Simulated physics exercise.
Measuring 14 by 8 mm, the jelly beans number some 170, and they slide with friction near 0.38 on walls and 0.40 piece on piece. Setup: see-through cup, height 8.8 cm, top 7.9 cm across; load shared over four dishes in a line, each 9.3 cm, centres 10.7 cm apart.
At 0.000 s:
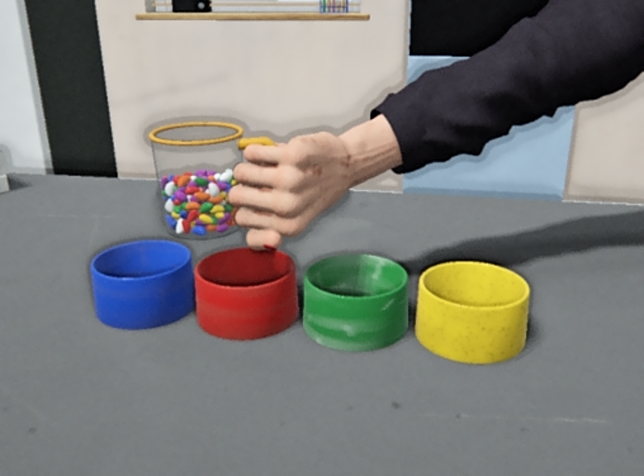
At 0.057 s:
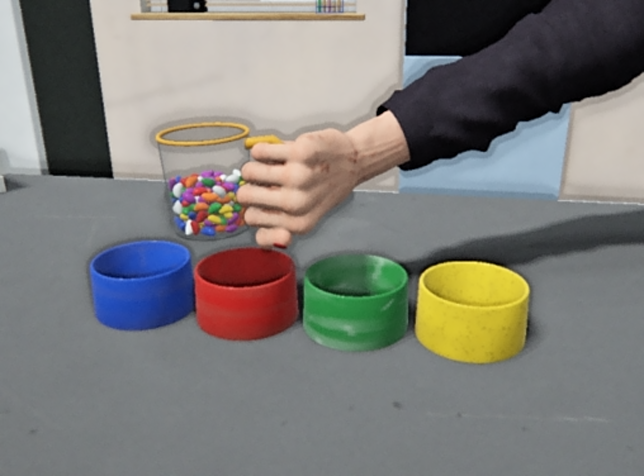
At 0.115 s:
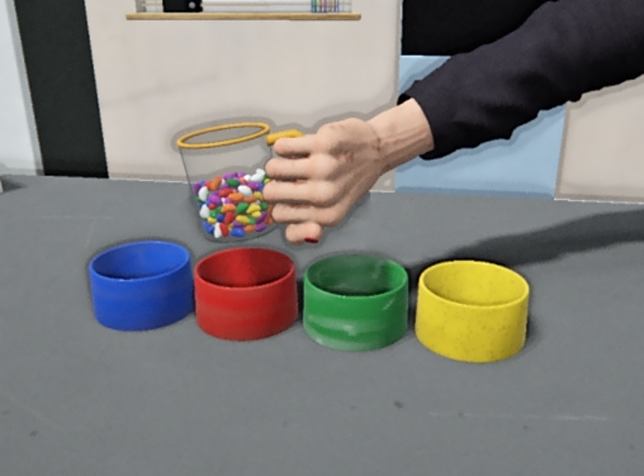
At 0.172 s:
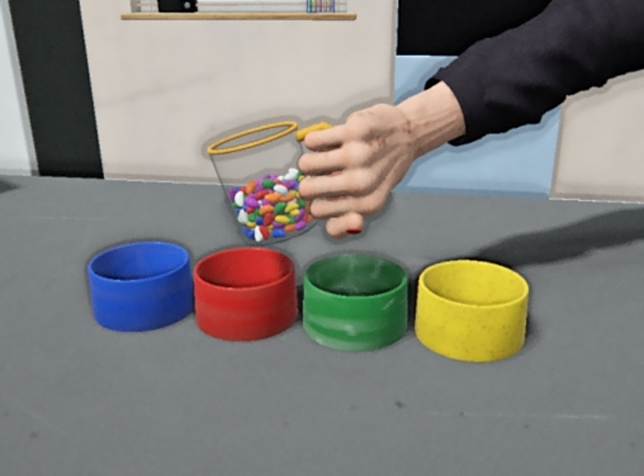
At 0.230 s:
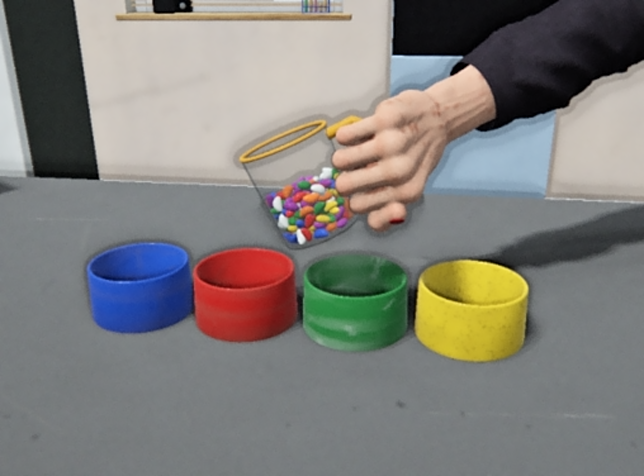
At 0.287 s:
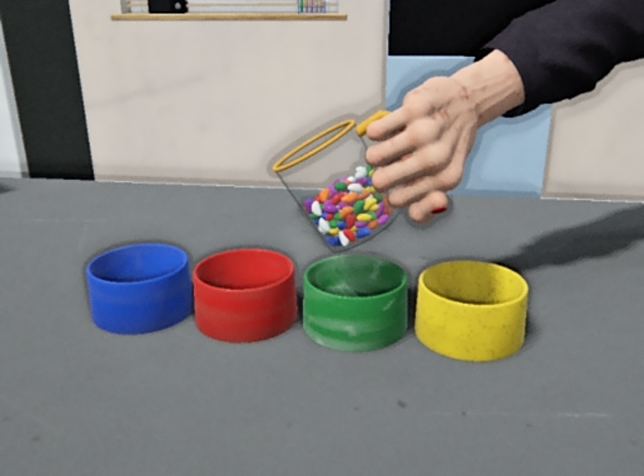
A hand moves a clear cup of colourful jelly beans right, tilting it leftward above four dishes.
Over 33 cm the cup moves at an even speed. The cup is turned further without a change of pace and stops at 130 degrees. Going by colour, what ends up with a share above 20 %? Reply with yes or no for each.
Red dish: No, blue dish: No, green dish: No, yellow dish: Yes, counter: Yes.
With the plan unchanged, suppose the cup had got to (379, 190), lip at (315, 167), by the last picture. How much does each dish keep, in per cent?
The red dish keeps 0, the blue dish 0, the green dish 0 and the yellow dish 60.
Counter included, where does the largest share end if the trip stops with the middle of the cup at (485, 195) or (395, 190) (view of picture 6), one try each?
Largest portions, in order: Yellow and green.
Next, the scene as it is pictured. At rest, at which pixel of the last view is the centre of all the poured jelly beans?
I'd put it at about (485, 324).
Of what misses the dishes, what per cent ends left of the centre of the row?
The answer is some 0 per cent.
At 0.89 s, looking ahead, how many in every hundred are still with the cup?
Somewhere near 100 per cent of the load.
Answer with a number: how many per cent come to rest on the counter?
Estimate: Near 40 per cent.
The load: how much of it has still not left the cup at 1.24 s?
0 per cent.
Then, at 0.65 s, tilt 79 degrees; cup holds 100 %.
After 0.89 s, tilt 111 degrees; cup holds 100 %.
After 1.24 s, tilt 130 degrees; cup holds 0 %, yellow 60 %.
At rest (2.7 s), red 0 %, blue 0 %, green 0 %, yellow 60 %, counter 40 %.
